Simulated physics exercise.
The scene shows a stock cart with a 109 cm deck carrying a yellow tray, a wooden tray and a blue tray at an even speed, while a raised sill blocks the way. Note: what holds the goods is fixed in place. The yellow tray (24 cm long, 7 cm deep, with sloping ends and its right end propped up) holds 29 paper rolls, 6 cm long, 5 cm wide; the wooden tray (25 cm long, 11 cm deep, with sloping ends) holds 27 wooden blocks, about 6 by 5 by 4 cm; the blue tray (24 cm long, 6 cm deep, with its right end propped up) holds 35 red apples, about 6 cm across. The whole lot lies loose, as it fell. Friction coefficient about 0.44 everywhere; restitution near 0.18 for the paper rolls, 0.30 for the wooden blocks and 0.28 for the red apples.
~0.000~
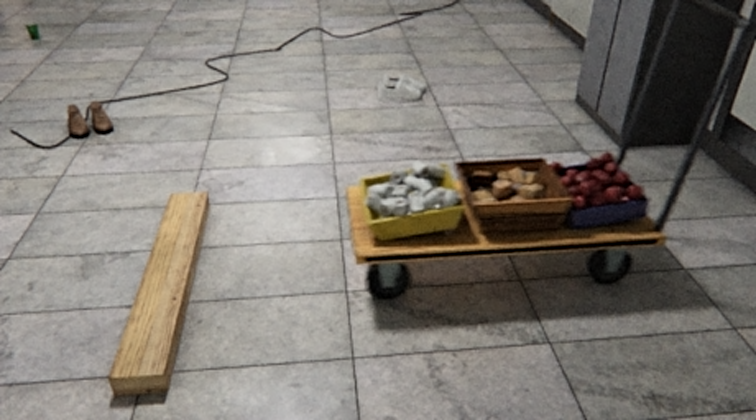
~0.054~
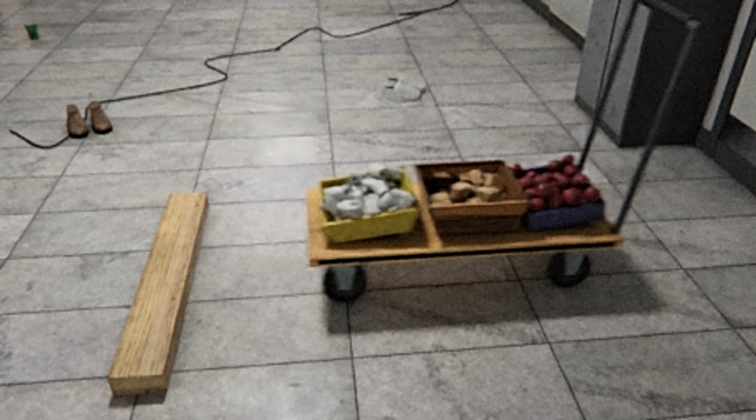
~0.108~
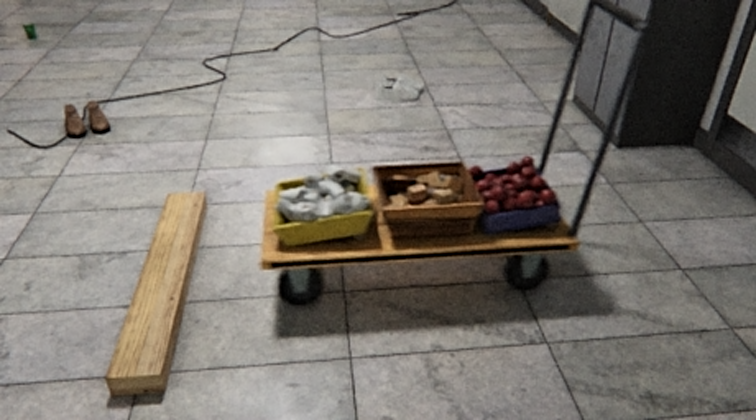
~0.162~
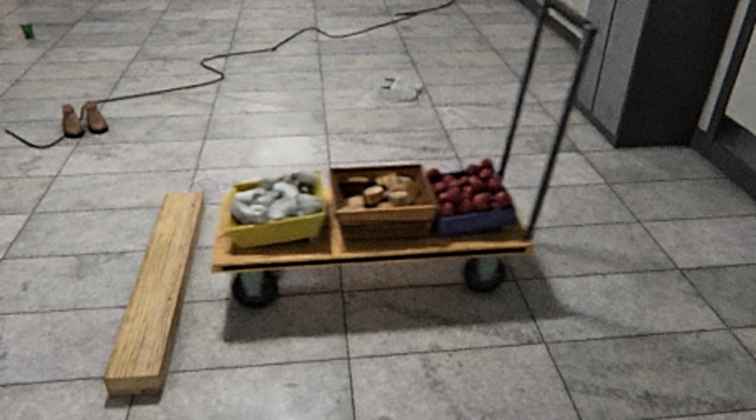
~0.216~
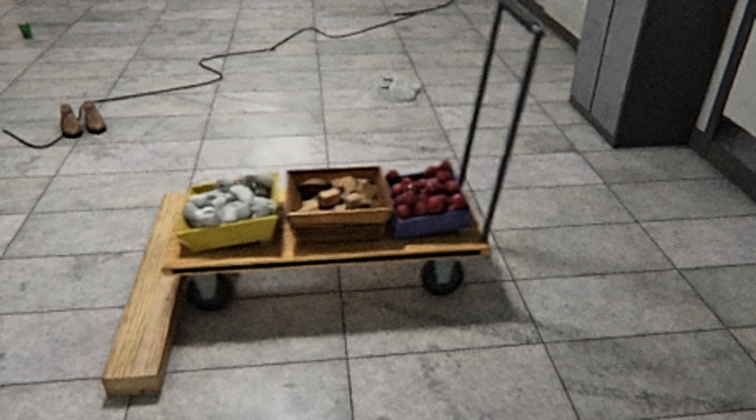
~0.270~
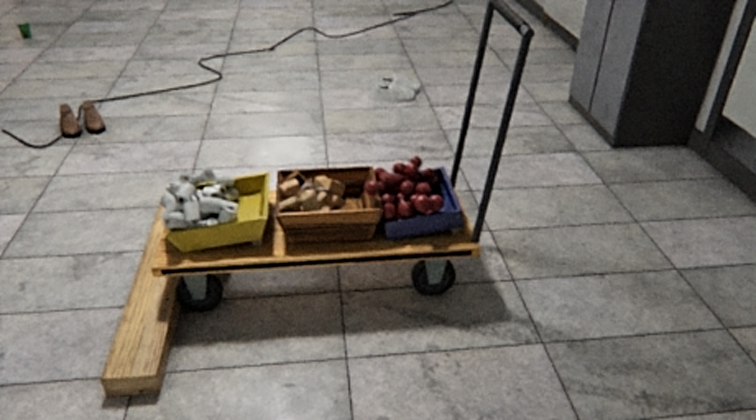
The clip opens with a flat cart carrying yellow, wooden and blue trays of pale objects, wooden blocks and red apples across a tiled floor. It rolls steadily left toward a wooden beam, then halts against it as the loose contents shift left and bunch up in their trays.
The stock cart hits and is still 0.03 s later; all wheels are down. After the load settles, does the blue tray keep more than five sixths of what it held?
No.
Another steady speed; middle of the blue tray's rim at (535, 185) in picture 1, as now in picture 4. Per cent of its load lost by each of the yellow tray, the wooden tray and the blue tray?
Yellow tray 20, wooden tray 0, blue tray 10 per cent.
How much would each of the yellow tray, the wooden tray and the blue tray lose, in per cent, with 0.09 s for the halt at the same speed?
You'd end up with yellow tray at 50 %, wooden tray at 0 % and blue tray at 20 %.
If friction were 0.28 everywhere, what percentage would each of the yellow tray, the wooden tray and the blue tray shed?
Yellow tray 50, wooden tray 10, blue tray 20 per cent.
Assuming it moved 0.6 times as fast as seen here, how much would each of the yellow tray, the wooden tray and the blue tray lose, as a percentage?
Then the yellow tray sheds 10 per cent, the wooden tray 0 per cent, and the blue tray 10 per cent.
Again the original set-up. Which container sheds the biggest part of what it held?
It's the yellow tray.
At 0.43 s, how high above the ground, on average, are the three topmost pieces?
Mean height: Some 52 cm.
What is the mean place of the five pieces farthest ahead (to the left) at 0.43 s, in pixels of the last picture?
Roughly at (114, 195).
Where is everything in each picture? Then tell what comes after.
In the first picture (each is followed by its nearest rim corner in this view; the camera pans a little), blue tray, (577, 211); yellow tray, (370, 222); 64 cm short of the stop; none out.
In the second picture, blue tray, (534, 214); yellow tray, (324, 225); 49 cm short of the stop.
In the third picture, blue tray, (489, 216); yellow tray, (276, 227); 33 cm short of the stop.
In the fourth picture, blue tray, (443, 219); yellow tray, (227, 230); 18 cm short of the stop.
In the fifth picture, blue tray, (398, 221); yellow tray, (178, 233); stopping.
In the sixth picture, blue tray, (389, 222); yellow tray, (168, 233); stopped; 1 out, the lowest apple at (373, 189).
After 0.31 s, yellow tray 24 in, 5 out, wooden tray 27 in, 0 out and blue tray 31 in, 4 out.
After 0.43 s, yellow tray 17 in, 12 out, wooden tray 25 in, 2 out and blue tray 28 in, 7 out.
After 0.66 s, yellow tray 16 in, 13 out, wooden tray 25 in, 2 out and blue tray 27 in, 8 out.
Final count (at 1.17 s), yellow tray 16 in, 13 out, wooden tray 25 in, 2 out and blue tray 26 in, 9 out. Asked share, 9 of 35, 26 per cent.
